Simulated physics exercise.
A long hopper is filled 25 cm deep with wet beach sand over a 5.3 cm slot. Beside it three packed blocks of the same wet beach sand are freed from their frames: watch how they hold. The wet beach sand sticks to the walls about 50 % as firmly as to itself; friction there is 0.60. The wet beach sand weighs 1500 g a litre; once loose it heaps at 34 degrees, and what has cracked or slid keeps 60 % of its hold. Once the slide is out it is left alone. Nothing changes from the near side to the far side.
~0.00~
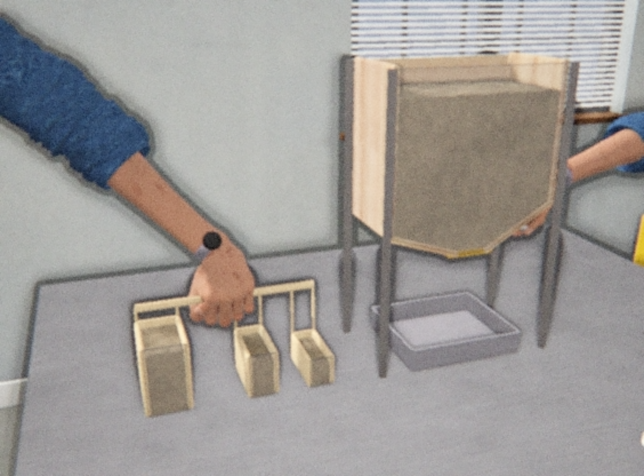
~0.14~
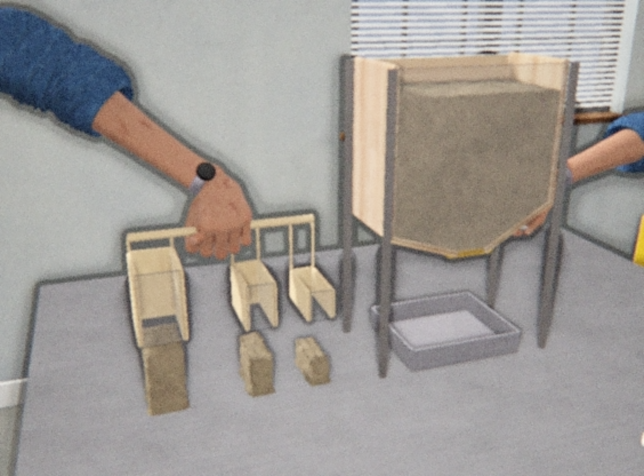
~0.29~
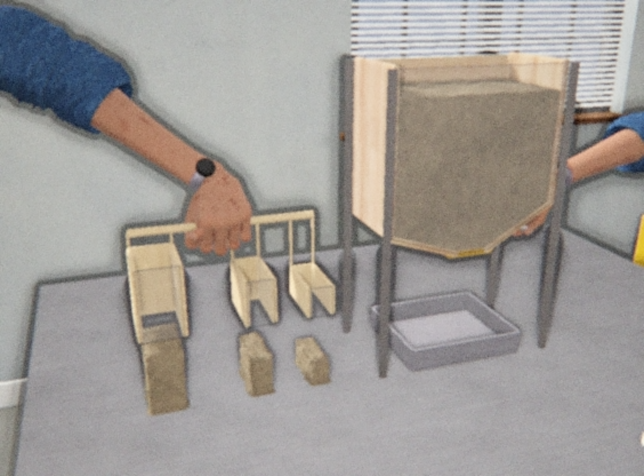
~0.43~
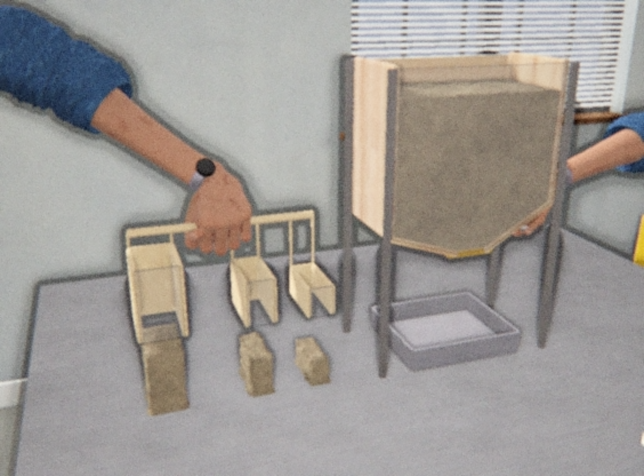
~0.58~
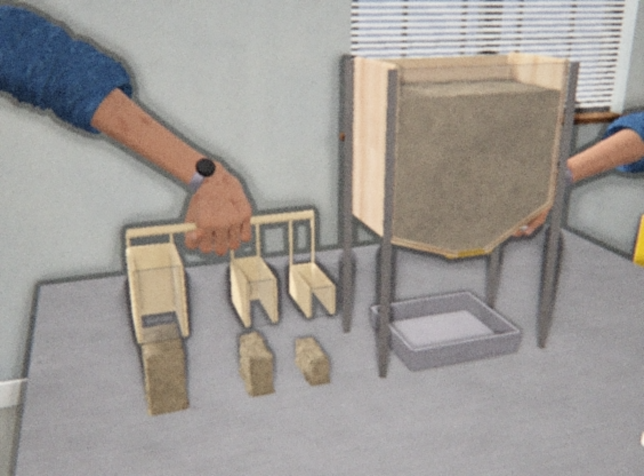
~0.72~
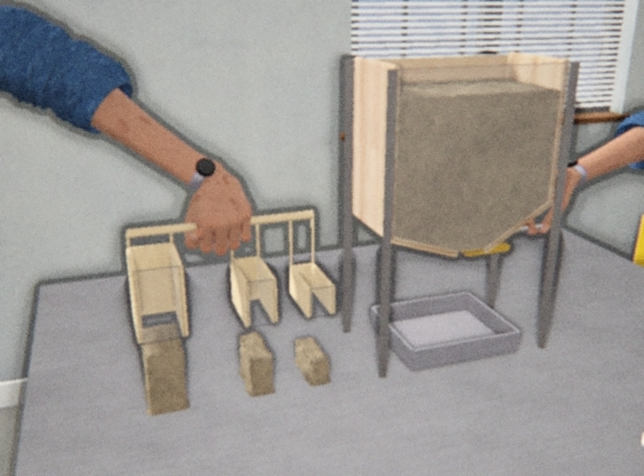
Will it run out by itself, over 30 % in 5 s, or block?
Left alone, it bridges.
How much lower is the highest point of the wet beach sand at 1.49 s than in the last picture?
Some 0.0 cm.
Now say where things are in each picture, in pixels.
End of the slide at (485, 251), not yet moved; crest of the wet beach sand at (456, 94); block heights 10 cm, 6.3 cm, 3.9 cm (left to right), in the first frame.
End of the slide at (485, 251), not yet moved; crest of the wet beach sand at (456, 94); block heights 10 cm, 6.3 cm, 3.9 cm (left to right), in the second frame.
End of the slide at (485, 251), not yet moved; crest of the wet beach sand at (456, 94); block heights 10 cm, 6.3 cm, 3.9 cm (left to right), in the third frame.
End of the slide at (485, 251), not yet moved; crest of the wet beach sand at (456, 94); block heights 10 cm, 6.3 cm, 3.9 cm (left to right), in the fourth frame.
End of the slide at (485, 251), not yet moved; crest of the wet beach sand at (456, 94); block heights 10 cm, 6.3 cm, 3.9 cm (left to right), in the fifth frame.
End of the slide at (503, 249), moved 3.3 cm; crest of the wet beach sand at (456, 95); block heights 10 cm, 6.3 cm, 3.9 cm (left to right), in the sixth frame.
After 1.07 s, 0 % has run out.
After 1.49 s, 0 % has run out.
After 1.90 s, 0 % has run out.
After 2.32 s, 0 % has run out.
After 5.62 s, 0 % has run out.
